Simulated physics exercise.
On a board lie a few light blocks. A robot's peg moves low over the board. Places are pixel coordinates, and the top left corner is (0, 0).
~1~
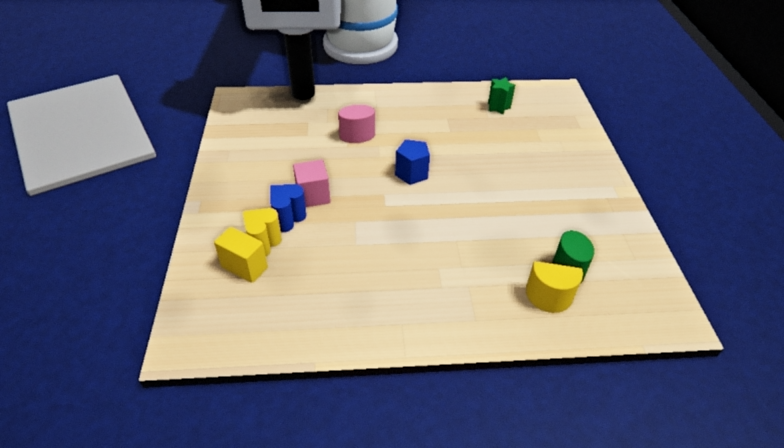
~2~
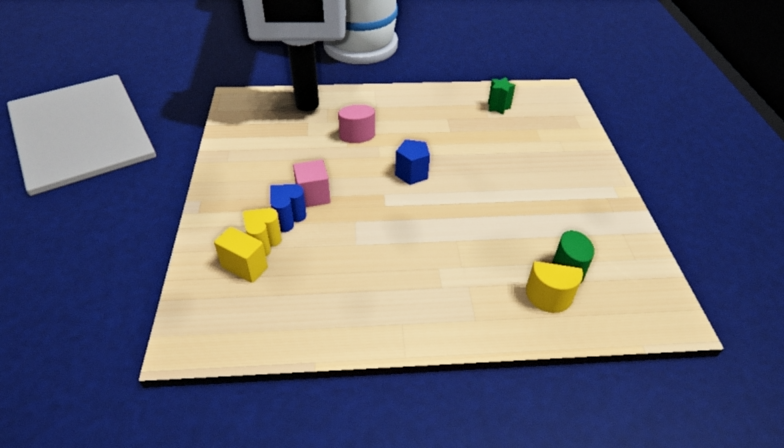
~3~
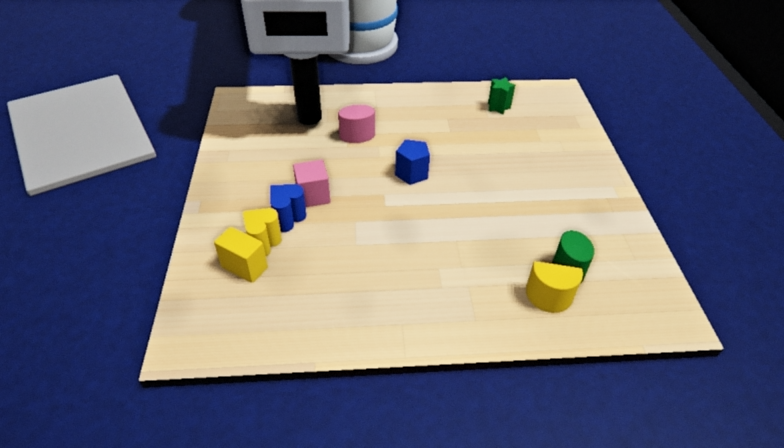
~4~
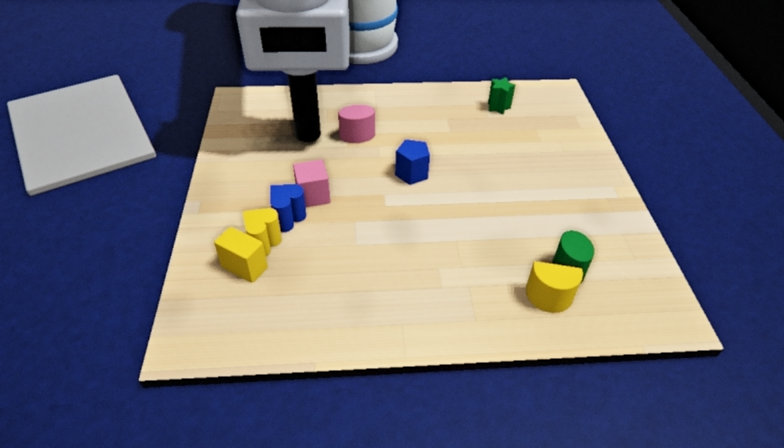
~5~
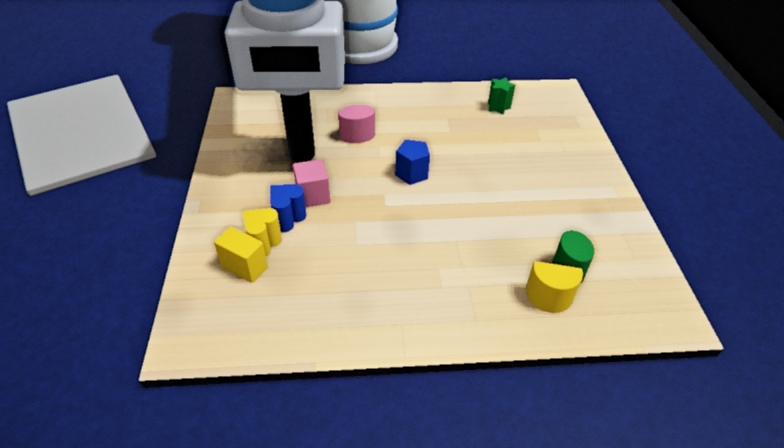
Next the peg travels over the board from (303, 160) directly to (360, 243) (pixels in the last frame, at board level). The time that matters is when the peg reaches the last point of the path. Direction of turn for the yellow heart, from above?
The twist is anticlockwise.
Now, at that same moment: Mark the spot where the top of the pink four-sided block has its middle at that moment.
It is at (319, 215).
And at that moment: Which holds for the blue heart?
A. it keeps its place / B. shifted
My answer is option B.
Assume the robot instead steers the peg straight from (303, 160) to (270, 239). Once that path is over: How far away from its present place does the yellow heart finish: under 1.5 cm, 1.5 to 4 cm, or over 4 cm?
Range: 1.5 to 4 cm.
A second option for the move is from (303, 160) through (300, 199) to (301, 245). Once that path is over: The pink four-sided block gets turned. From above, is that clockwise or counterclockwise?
It twists against the clock when seen from above.
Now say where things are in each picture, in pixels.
The first frame shows tip of the peg (304, 94), middles of tops, yellow rectangle (238, 242), yellow heart (258, 219), blue heart (284, 194), pink four-sided block (310, 171).
The second frame shows peg (307, 105), nothing pushed.
The third frame shows peg (310, 118), nothing pushed.
The fourth frame shows peg (308, 135), nothing pushed.
The fifth frame shows peg (302, 154), yellow rectangle (238, 242), yellow heart (258, 219), blue heart (284, 194), pink four-sided block (310, 171).
On the path given first. One third of the way, peg (320, 180); yellow heart (255, 221); blue heart (281, 198), turned 15° clockwise; pink four-sided block (313, 180), turned 15° clockwise.
Two thirds of the way, peg (339, 207); yellow rectangle (235, 245); yellow heart (249, 222), turned 20° anticlockwise; blue heart (280, 204), turned 65° clockwise; pink four-sided block (321, 208), turned 55° clockwise.
At the end, peg (360, 238); yellow rectangle (235, 245); yellow heart (249, 222), turned 20° anticlockwise; blue heart (280, 204), turned 65° clockwise; pink four-sided block (319, 215), turned 75° clockwise.
